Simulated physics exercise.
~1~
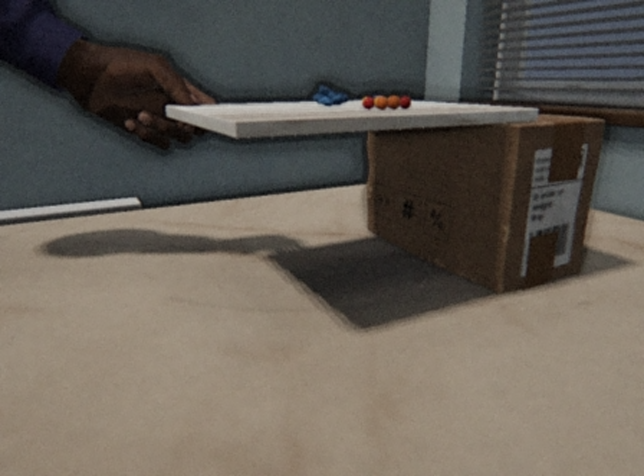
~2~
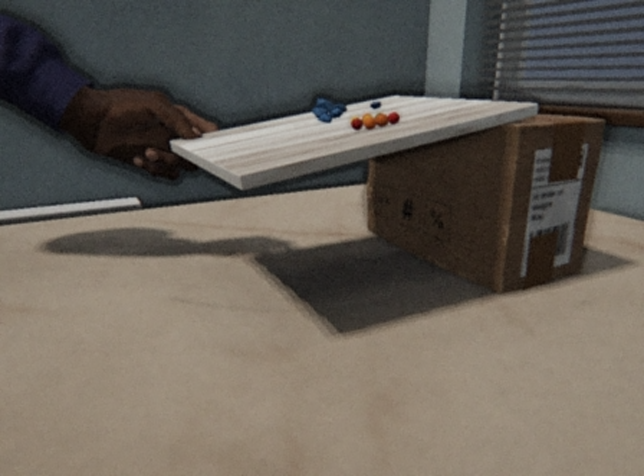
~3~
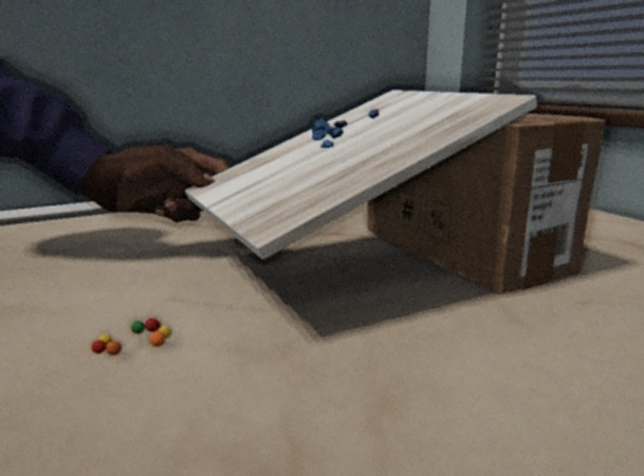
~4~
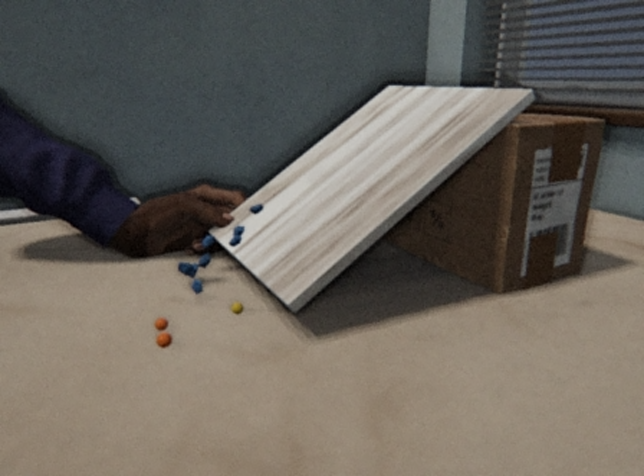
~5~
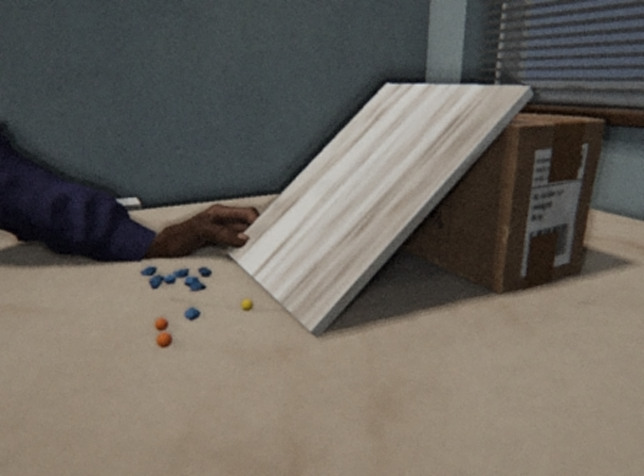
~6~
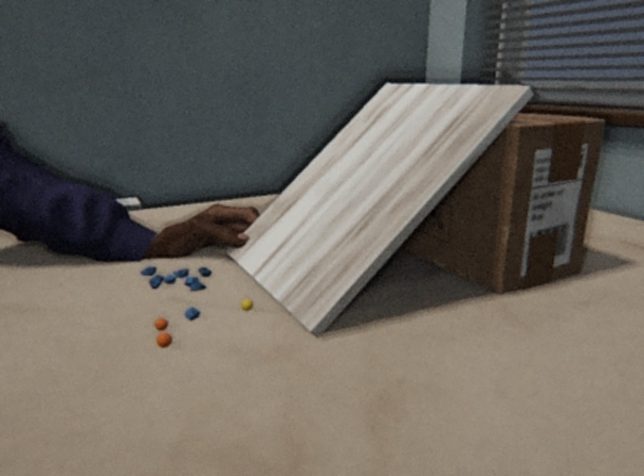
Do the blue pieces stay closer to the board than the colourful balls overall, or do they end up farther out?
The blue pieces stay closer, settling in a loose cluster near the board's lowered end. The colourful balls go farther overall, with only a few still in view on the table.
On a table, a hand lowering a board propped on a box, colourful balls rolling off before blue pieces slide down, settling.
